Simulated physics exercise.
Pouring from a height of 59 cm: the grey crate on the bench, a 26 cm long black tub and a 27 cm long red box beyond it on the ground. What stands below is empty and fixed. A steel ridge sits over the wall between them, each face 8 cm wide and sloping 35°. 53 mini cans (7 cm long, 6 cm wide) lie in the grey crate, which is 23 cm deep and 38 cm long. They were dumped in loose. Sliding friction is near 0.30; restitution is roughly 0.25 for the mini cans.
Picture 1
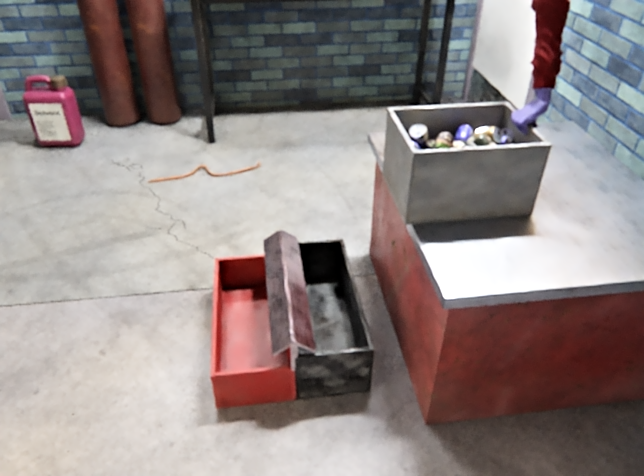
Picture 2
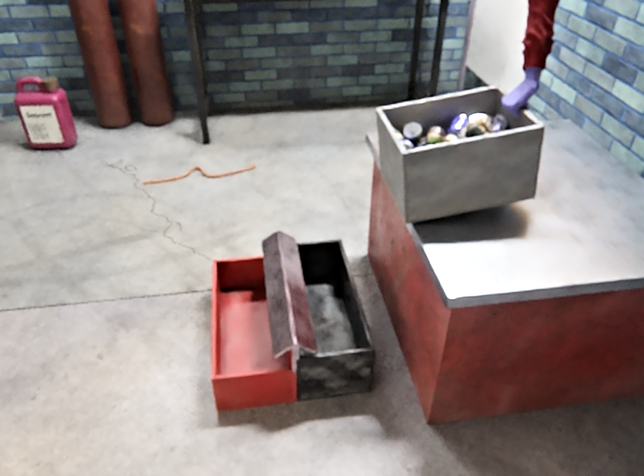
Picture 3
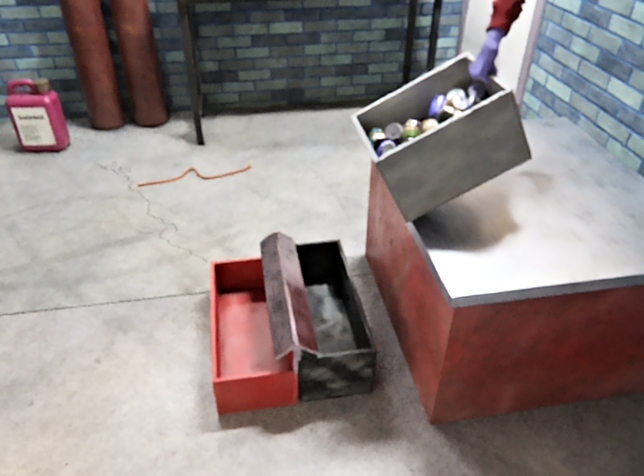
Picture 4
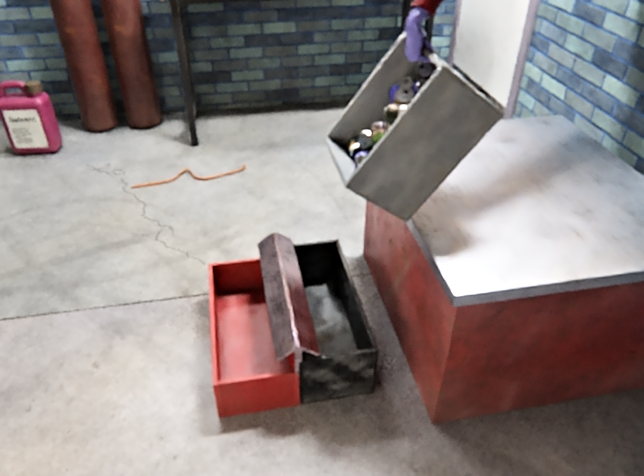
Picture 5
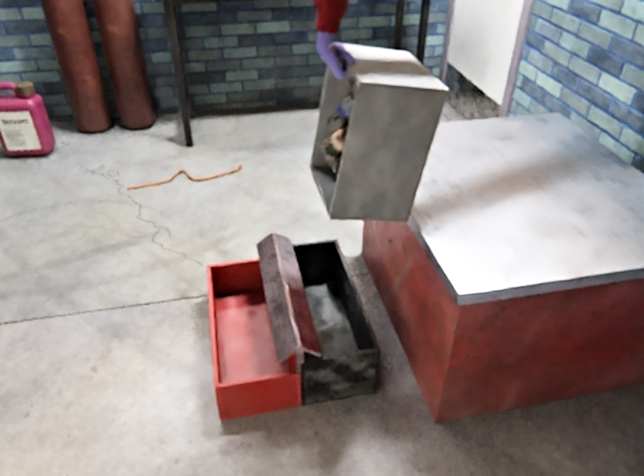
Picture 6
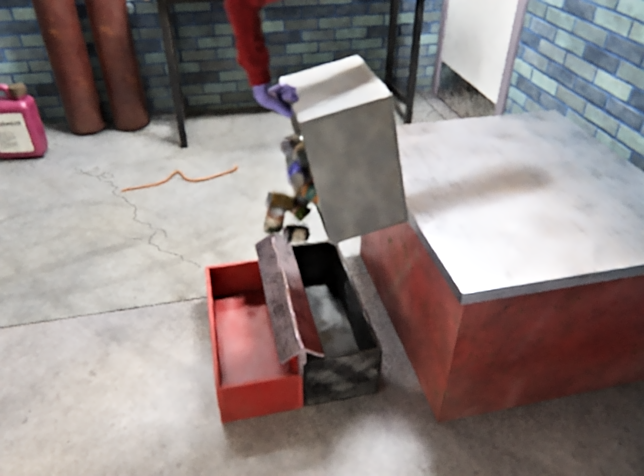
Grey crate of mini cans tilting left off a bench in a purple-gloved hand, cans tumbling out above a ridged black tub.
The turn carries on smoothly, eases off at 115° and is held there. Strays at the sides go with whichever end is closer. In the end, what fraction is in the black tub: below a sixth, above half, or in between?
Expect less than a sixth of the load in the black tub.
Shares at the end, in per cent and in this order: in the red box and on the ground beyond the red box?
Roughly 70 and 25 per cent.
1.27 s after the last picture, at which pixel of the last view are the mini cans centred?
Around (240, 338).
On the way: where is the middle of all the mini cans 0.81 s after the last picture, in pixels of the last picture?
At about (238, 341).
Then, 0.20 s after the last picture, tilt 115°; 17 still in the grey crate, 6 in the red box and 30 in the air.
Then, 0.46 s after the last picture, tilt 115°; 2 still in the grey crate, 1 in the black tub, 25 in the red box, 9 on the ground beyond the red box and 16 in the air.
Then, 0.81 s after the last picture, tilt 115°; 3 in the black tub, 36 in the red box, 12 on the ground beyond the red box and 2 in the air.
Final count (1.27 s after the last picture), 3 in the black tub, 37 in the red box and 13 on the ground beyond the red box. Asked share, 3 of 53, 6 per cent.
